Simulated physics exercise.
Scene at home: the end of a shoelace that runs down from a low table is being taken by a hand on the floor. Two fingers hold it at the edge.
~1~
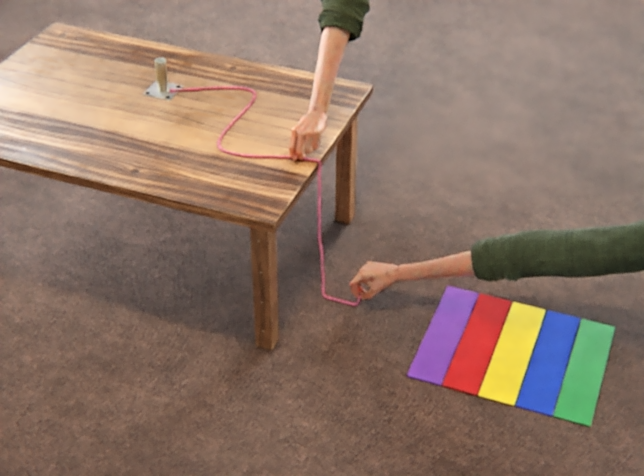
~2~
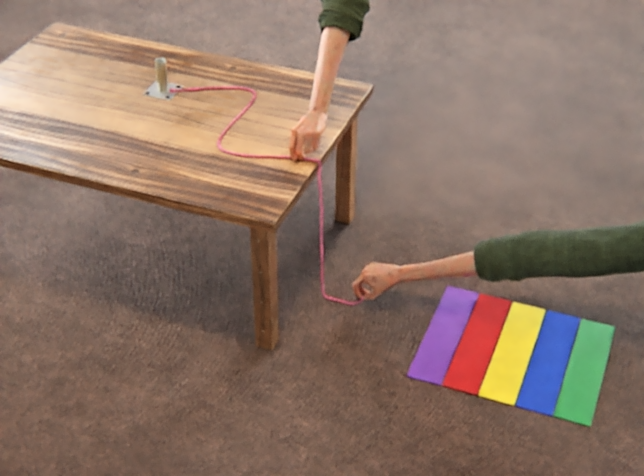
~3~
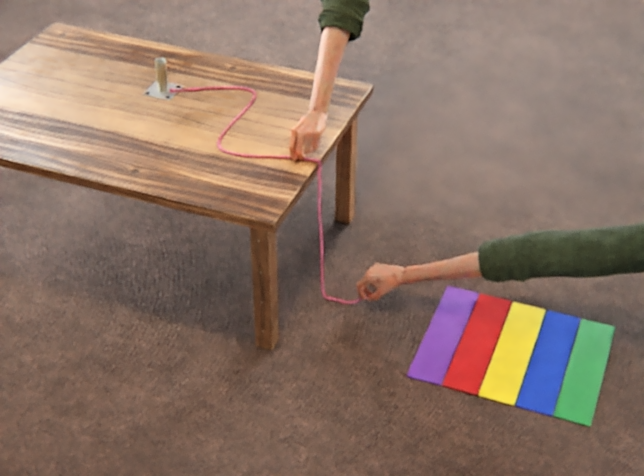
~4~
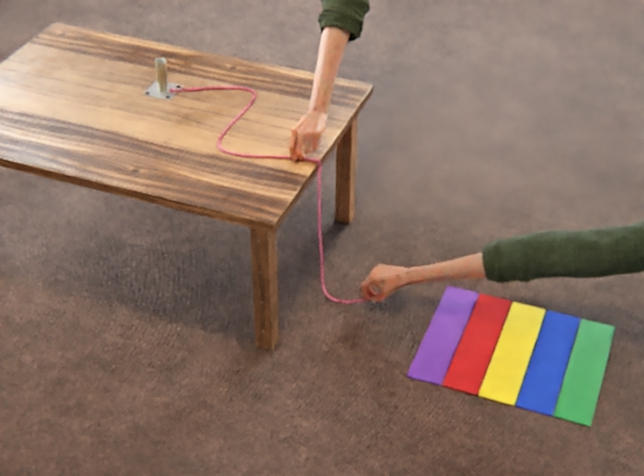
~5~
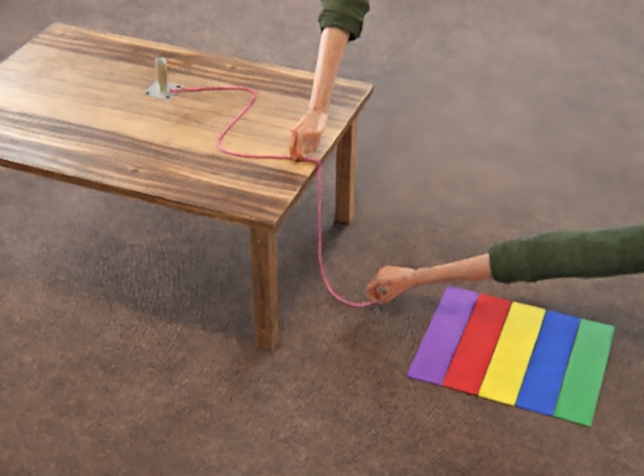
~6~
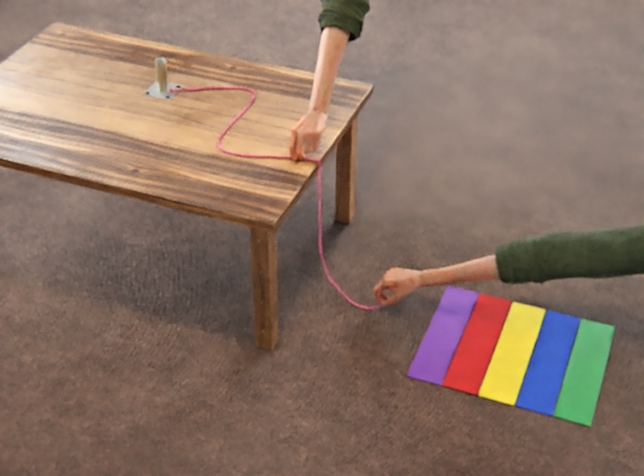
The lower hand, holding the end of a pink shoelace near the floor, moves slightly to the right, away from the wooden table. The hanging part of the lace shifts from a sharp bend into a smooth slanting curve, while another hand keeps two fingers on it at the table's edge.
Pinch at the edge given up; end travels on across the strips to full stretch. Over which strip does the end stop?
Over the green strip.
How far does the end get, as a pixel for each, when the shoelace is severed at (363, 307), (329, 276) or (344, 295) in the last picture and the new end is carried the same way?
Try 1: (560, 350); try 2: (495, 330); try 3: (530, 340).
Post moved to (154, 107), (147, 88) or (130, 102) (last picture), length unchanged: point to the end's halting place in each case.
One per try, in order: (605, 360), (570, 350), (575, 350).
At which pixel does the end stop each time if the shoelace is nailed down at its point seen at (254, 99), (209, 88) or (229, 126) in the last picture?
Those spots come out as (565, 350), (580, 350) and (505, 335).
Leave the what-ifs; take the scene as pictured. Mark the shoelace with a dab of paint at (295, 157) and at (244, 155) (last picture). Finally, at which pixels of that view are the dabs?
Result - first point (399, 203), second point (360, 171).
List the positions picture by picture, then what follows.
The first frame shows end (360, 296); purple (431, 363); red (467, 373); yellow (502, 382); blue (539, 392); green (577, 402).
The second frame shows end (363, 297); shoelace through (208, 88) (249, 106) (219, 146) (296, 157) (322, 213) (322, 276).
The third frame shows end (366, 298).
The fourth frame shows end (370, 299); shoelace through (208, 88) (249, 106) (219, 146) (296, 157) (319, 212) (322, 277).
The fifth frame shows end (377, 300).
The sixth frame shows end (383, 302); shoelace through (208, 88) (249, 106) (219, 146) (296, 157) (320, 213) (329, 277).
Early on, end near (527, 339); over yellow.
Midway, end near (569, 350); over blue.
At the end of the slack, end near (594, 356); over green. The end stops over the green strip.
